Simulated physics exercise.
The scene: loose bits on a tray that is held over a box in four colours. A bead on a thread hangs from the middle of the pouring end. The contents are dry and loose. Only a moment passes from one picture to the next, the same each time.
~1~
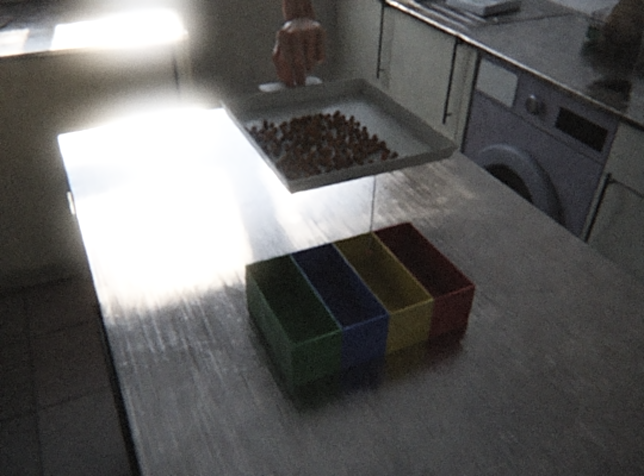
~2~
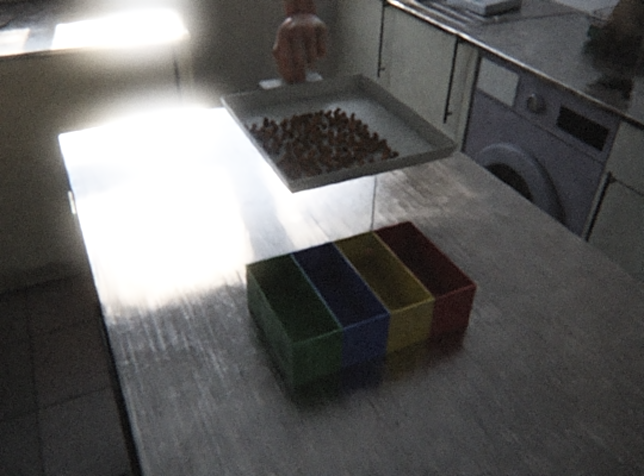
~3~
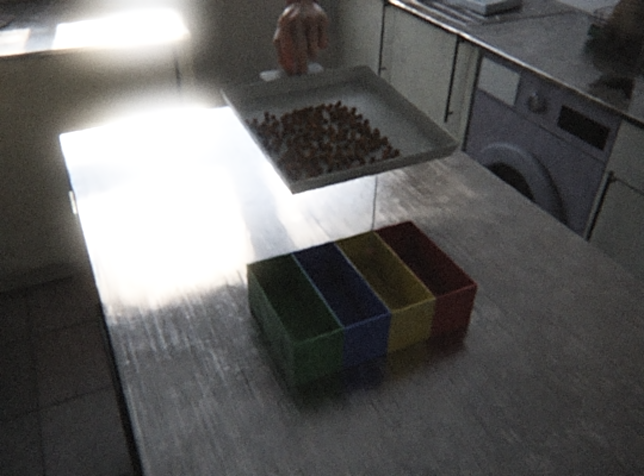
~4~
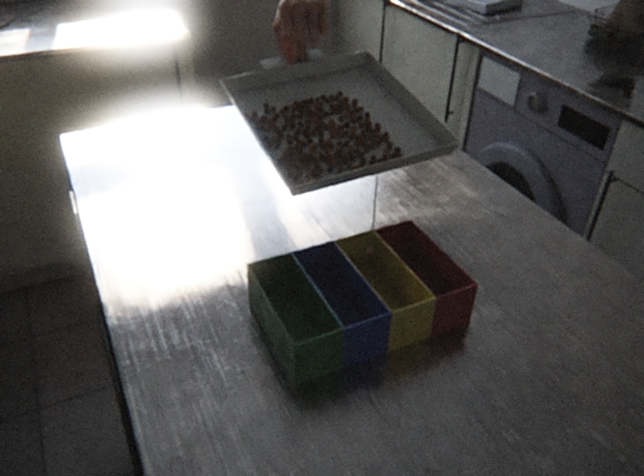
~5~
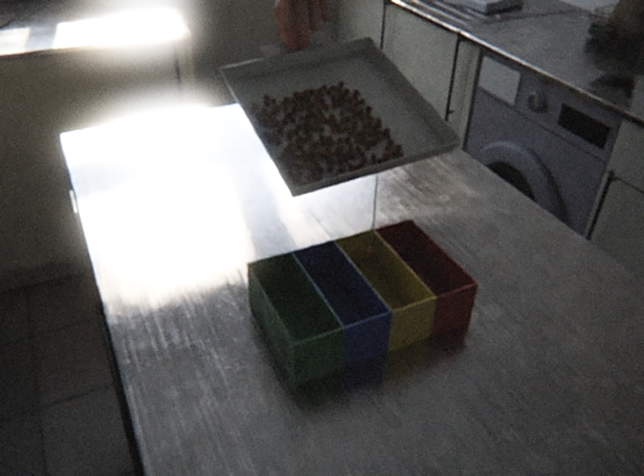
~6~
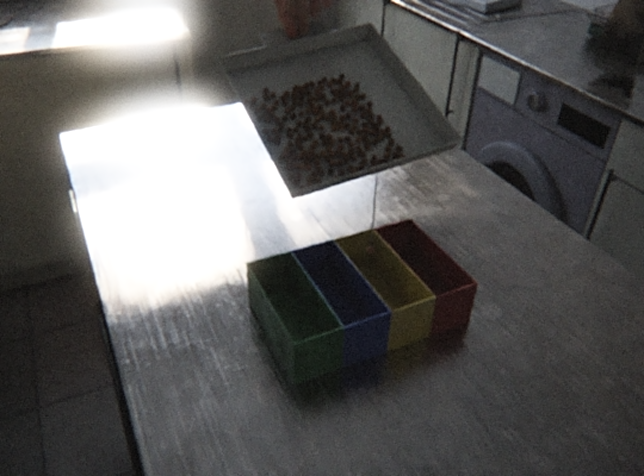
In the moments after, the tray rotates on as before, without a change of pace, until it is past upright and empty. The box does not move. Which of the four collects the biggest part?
Most goes to the green cell.
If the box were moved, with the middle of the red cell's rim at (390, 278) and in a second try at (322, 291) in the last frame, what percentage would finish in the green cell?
In turn 0 and 0 in a hundred.
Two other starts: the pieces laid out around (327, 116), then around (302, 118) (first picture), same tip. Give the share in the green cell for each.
First some 50, then 60 per cent.
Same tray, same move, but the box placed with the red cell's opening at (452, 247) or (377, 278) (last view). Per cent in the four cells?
In turn 60 and 100 in a hundred.
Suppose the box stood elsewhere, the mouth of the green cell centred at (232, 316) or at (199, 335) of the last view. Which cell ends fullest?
The first try: The yellow one. The second: That yellow cell.
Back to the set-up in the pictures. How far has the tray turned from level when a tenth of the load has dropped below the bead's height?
Near 80 degrees.
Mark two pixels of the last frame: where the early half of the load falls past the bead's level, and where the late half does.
Early half (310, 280), late half (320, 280).
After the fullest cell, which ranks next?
In second place: The blue cell.
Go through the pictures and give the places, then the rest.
Corners of the pouring end near (291, 179) and (450, 144), level; middle of the load near (319, 144), cereal balls; bead on its thread near (369, 253); green cell near (317, 355); blue cell near (365, 338); yellow cell near (410, 323); red cell near (452, 308), in the first picture.
Corners of the pouring end near (291, 179) and (451, 143), level; middle of the load near (320, 142), in the second picture.
Corners of the pouring end near (292, 180) and (453, 141), tipped barely, lowest at the left corner; middle of the load near (320, 139), in the third picture.
Corners of the pouring end near (293, 183) and (454, 140), tipped a little, lowest at the left corner; middle of the load near (321, 134), in the fourth picture.
Corners of the pouring end near (293, 185) and (455, 138), tipped a little, lowest at the left corner; middle of the load near (322, 129), in the fifth picture.
Corners of the pouring end near (293, 188) and (455, 137), tipped clearly, lowest at the left corner; middle of the load near (322, 127), a little on the move; green cell near (319, 352); blue cell near (366, 336); yellow cell near (411, 320); red cell near (454, 306), in the sixth picture.
Shortly afterwards, tray tipped steeply; all but a few on the tray; a little falling or outside the box.
Next, tray tipped past a quarter turn; a little on the tray; near half in the green cell; near a quarter in the blue cell; only a few in the yellow cell; near a quarter falling or outside the box.
Some moments later, tray tipped past a quarter turn; near two thirds in the green cell; near a third in the blue cell; a little in the yellow cell; only a few falling or outside the box.
In the end, tray tipped past a quarter turn; near two thirds in the green cell; near a third in the blue cell; a little in the yellow cell; none at all in the red cell; only a few outside the box.
